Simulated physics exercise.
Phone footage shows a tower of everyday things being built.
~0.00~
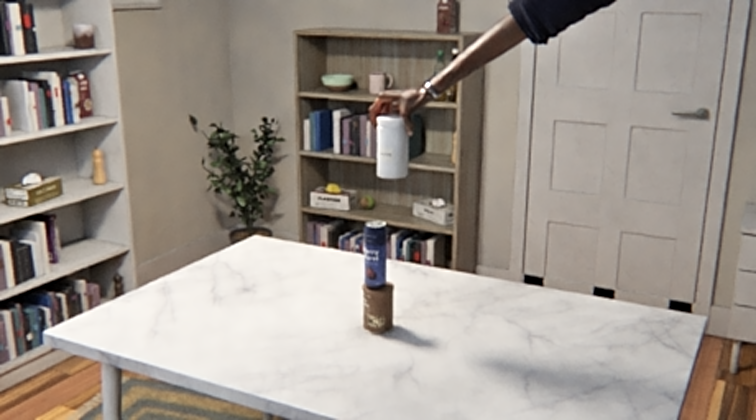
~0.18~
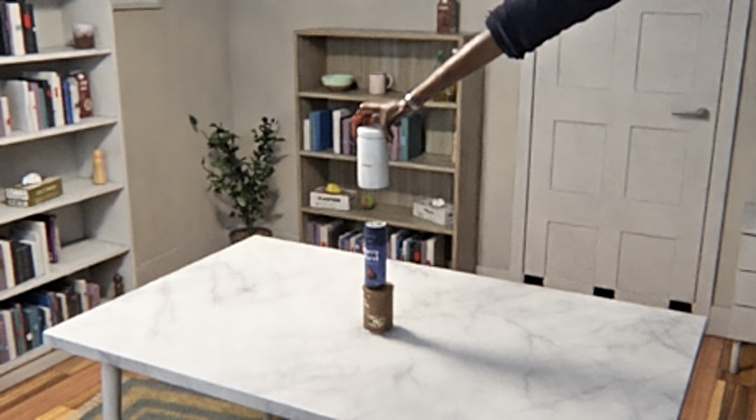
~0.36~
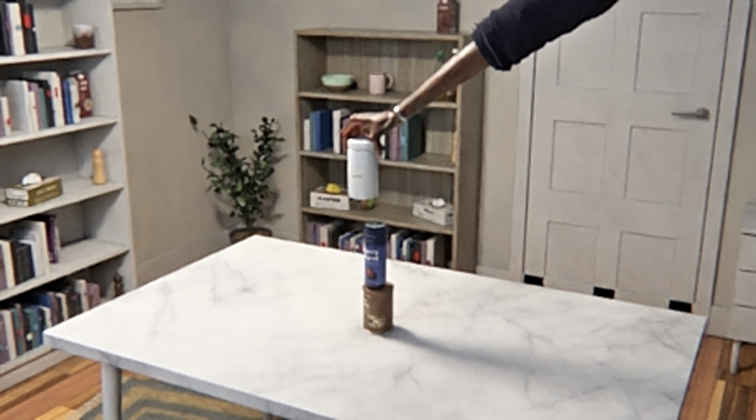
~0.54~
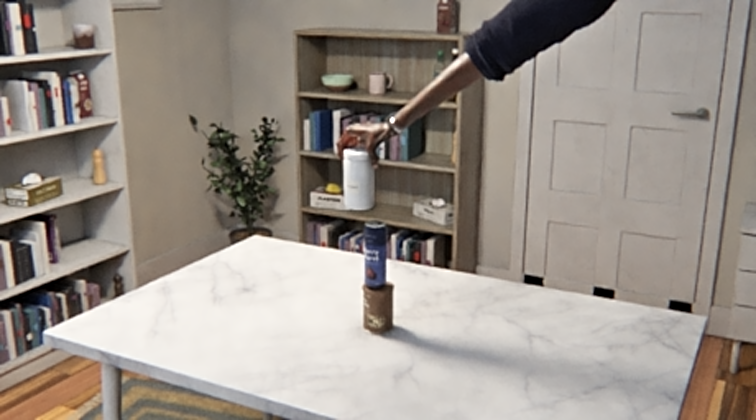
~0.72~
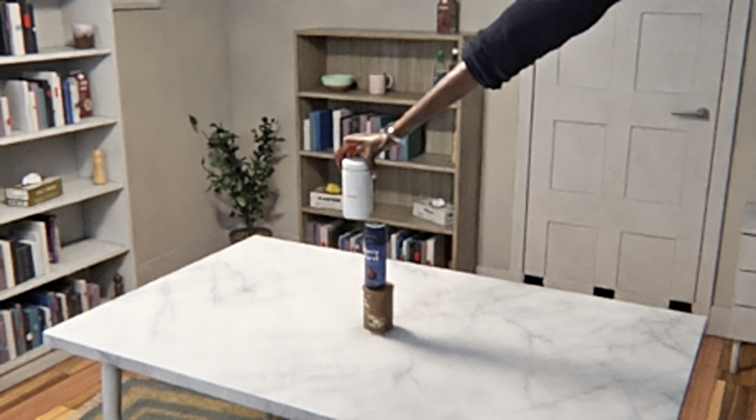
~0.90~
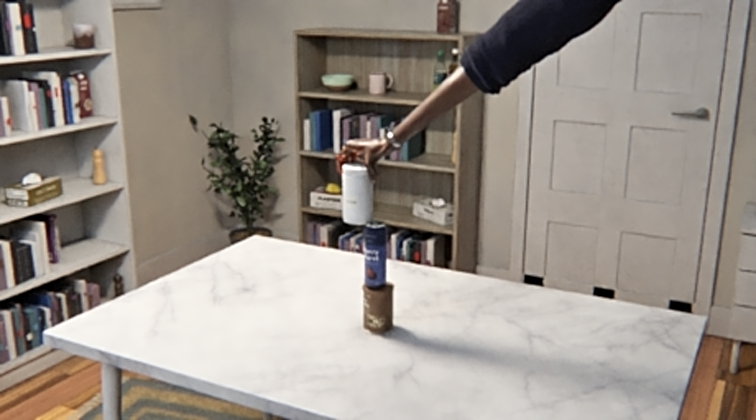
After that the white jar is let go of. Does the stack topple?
Well, the stack doesn't stay in one piece.
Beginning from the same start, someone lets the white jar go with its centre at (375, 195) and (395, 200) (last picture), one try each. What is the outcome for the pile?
The pile remains standing the first time and collapses the second time.
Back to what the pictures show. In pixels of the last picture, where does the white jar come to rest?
It ends near (342, 307).
By 1.20 s, white jar now fallen.
By 1.30 s, things are still on the move.
By 1.40 s, as before.
By 1.70 s, white jar resting near (341, 308).
When it is over (4.0 s), fallen, white jar; the other 2 as before. End places, in pixels of the last picture, white jar near (342, 307). The pile comes apart.
